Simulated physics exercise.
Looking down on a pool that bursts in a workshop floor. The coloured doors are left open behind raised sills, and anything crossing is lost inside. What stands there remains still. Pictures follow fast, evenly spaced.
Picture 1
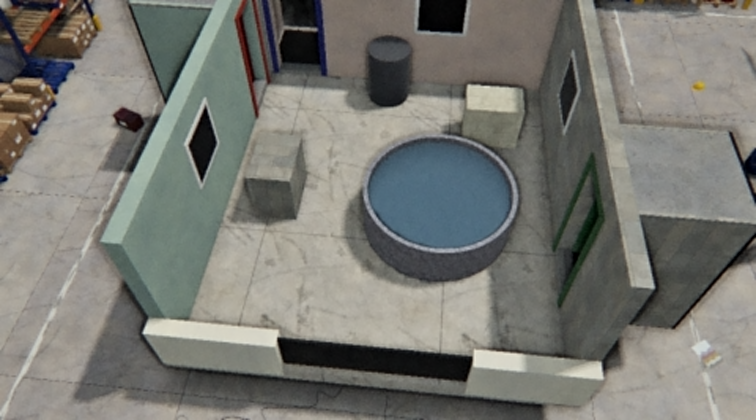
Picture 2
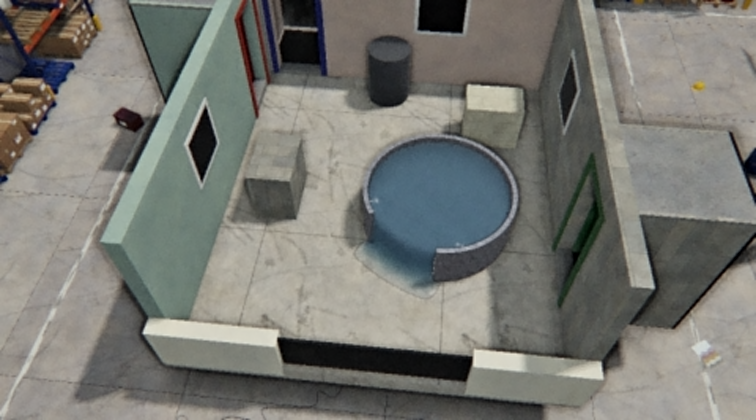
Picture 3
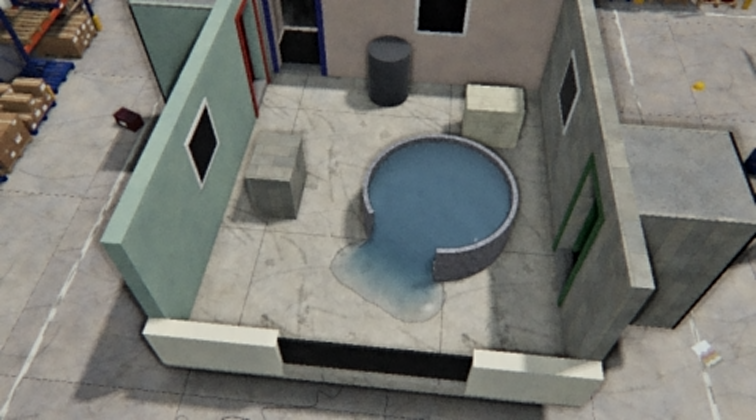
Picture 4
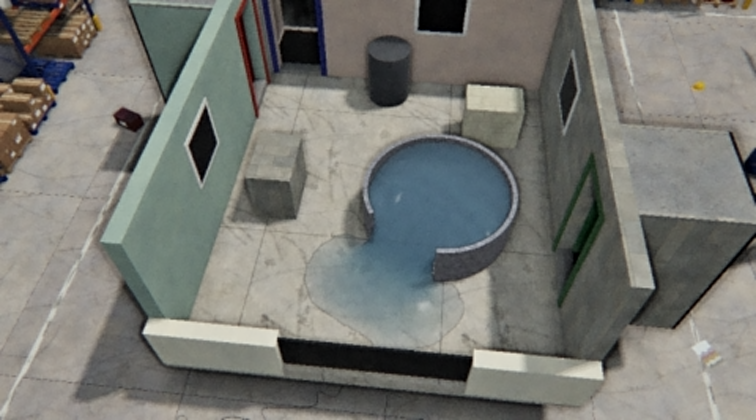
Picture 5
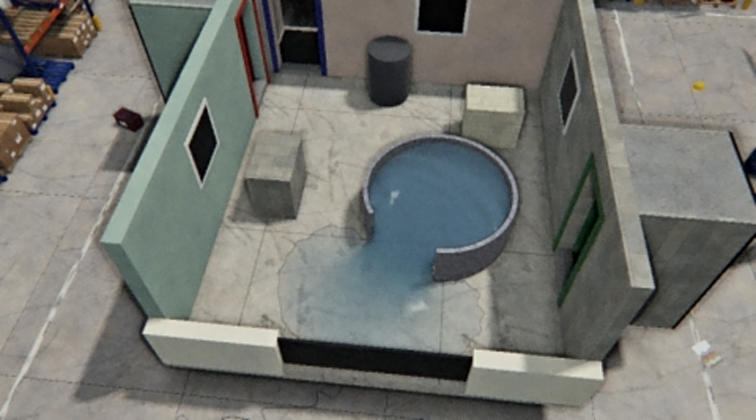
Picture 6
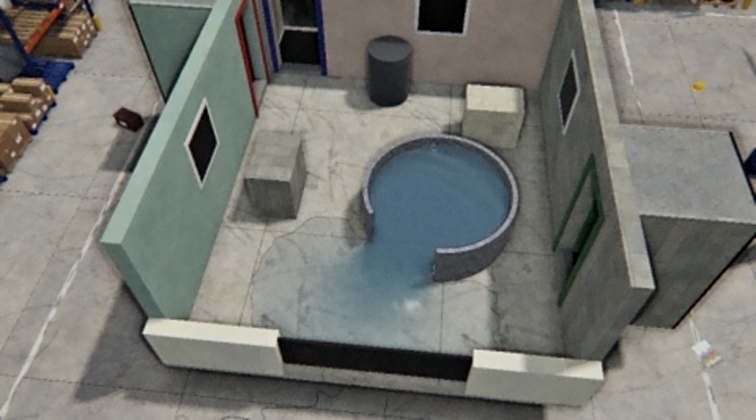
In this clip, a round tank of water stands whole in a walled room beside a grey block and a dark barrel, then opens at its front left, and water pours out and spreads across the pale floor.
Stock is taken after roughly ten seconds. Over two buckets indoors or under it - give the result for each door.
The red door will be within bounds; the green door will be within bounds; the blue door will be over the limit.
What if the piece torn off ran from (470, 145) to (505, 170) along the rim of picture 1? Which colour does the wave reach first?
It's the one in green that is reached before the others.
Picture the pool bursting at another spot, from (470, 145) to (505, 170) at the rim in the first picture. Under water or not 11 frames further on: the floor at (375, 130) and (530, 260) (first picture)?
Soaked, then soaked.
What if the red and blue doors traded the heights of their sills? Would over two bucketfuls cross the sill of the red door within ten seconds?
The red one exceeds the limit.
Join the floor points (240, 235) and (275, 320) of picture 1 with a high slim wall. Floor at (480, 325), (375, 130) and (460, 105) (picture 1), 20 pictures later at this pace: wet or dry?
First soaked, then spared, then spared.
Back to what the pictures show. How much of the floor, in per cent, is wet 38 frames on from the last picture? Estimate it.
90 %, roughly.
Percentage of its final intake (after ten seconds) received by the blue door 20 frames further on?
I'd put it at about 0 per cent.
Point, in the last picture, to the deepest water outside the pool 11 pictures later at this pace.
It should be roughly at (182, 342).
A moment on, water covers 30 % of the floor; the red door not reached, the green door not reached, the blue door not reached.
Next, water covers 35 % of the floor; the red door not reached, the green door not reached, the blue door not reached.
Then, water covers 60 % of the floor; the red door wet at the sill, nothing in, the green door wet at the sill, nothing in, the blue door wet at the sill, nothing in.
Later, water covers 90 % of the floor; the red door wet at the sill, nothing in, the green door wet at the sill, nothing in, the blue door far over two buckets in.
In the end, water covers 100 % of the floor; the red door wet at the sill, nothing in, the green door wet at the sill, nothing in, the blue door far over two buckets in.
